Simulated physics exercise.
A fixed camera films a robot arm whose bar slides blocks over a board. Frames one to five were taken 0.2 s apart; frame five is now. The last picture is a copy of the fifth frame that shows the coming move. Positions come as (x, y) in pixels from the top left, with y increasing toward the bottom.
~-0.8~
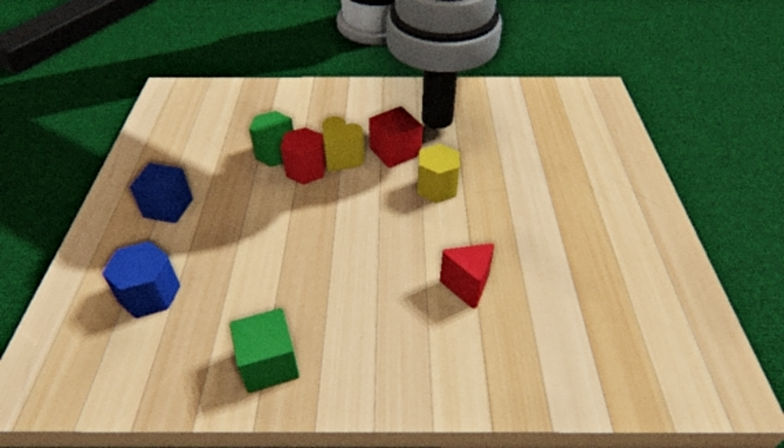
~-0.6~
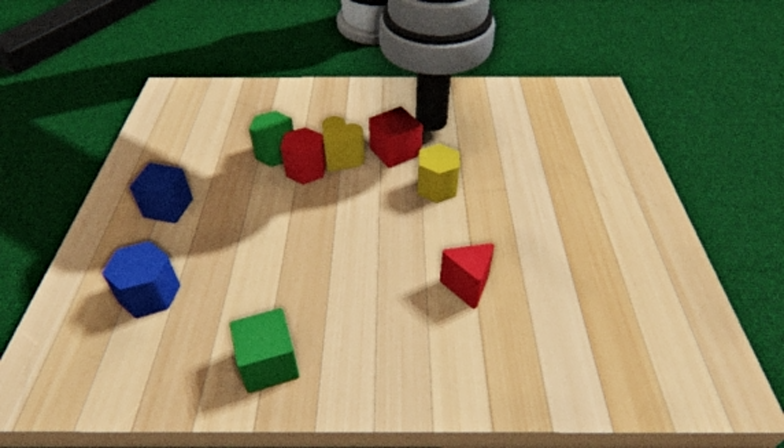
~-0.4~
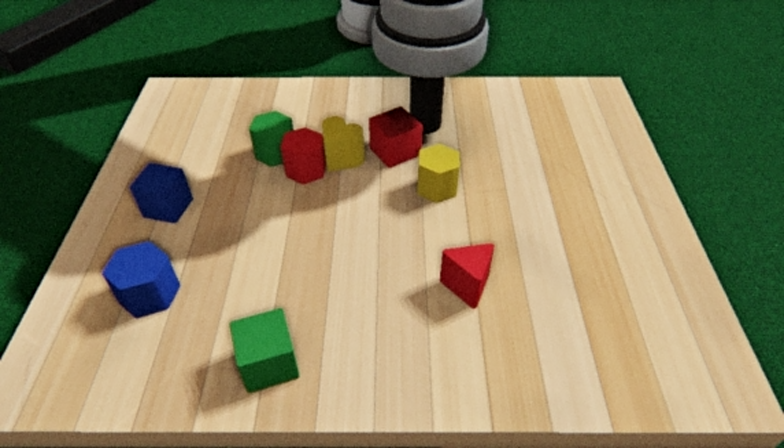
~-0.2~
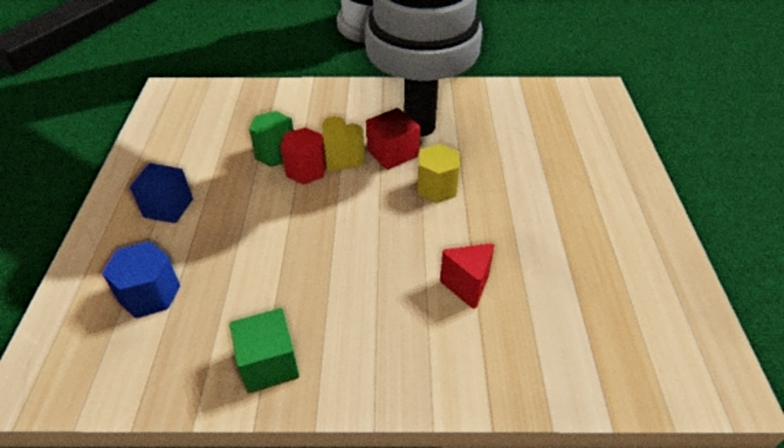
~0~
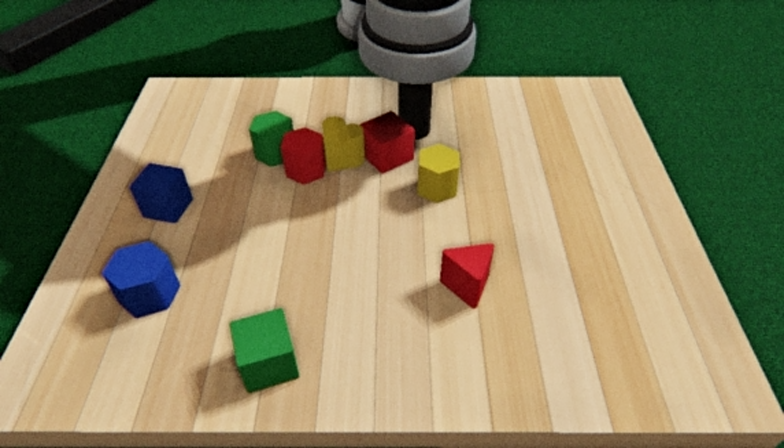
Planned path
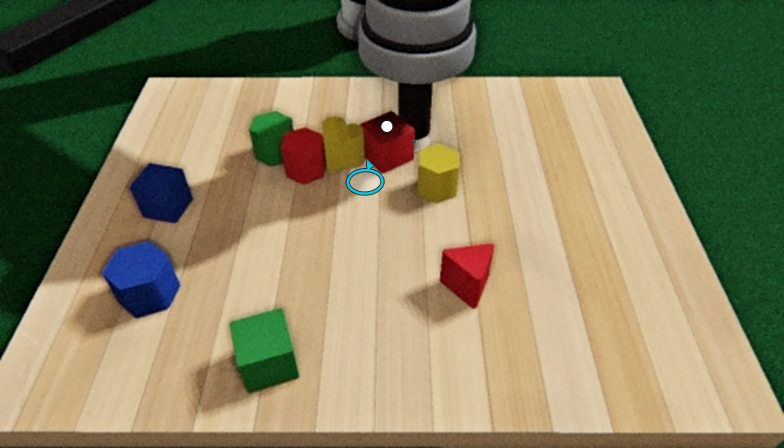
A robot arm moving slowly left and nudging a red block slightly left beside other coloured blocks on a wooden board.
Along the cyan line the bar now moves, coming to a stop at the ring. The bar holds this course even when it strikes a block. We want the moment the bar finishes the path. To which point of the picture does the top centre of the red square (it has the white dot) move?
Just about (345, 176).
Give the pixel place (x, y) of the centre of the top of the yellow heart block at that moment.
Its top centre lands on (312, 159).
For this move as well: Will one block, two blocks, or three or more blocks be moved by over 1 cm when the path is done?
Moved: More than two.
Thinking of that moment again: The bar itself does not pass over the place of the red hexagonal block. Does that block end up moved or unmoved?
It is moved off its spot.
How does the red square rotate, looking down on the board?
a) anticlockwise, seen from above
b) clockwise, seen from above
That would be a.
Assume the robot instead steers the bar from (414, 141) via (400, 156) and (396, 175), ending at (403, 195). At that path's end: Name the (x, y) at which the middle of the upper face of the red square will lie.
Top centre: (355, 151).
Drawn move, from (414, 141) over (389, 148) and (371, 163) to (365, 182); the dot is on the red square.
What follows on the original path. Halfway along, bar at (378, 144); red hexagonal block at (273, 148), turned 25° clockwise; yellow heart block at (313, 152), turned 40° clockwise; red square at (359, 147), turned 40° anticlockwise.
At the end, bar at (365, 171); red hexagonal block at (272, 148), turned 25° clockwise; yellow heart block at (312, 159), turned 70° clockwise; red square at (345, 176), turned 35° anticlockwise; yellow hexagonal block still.
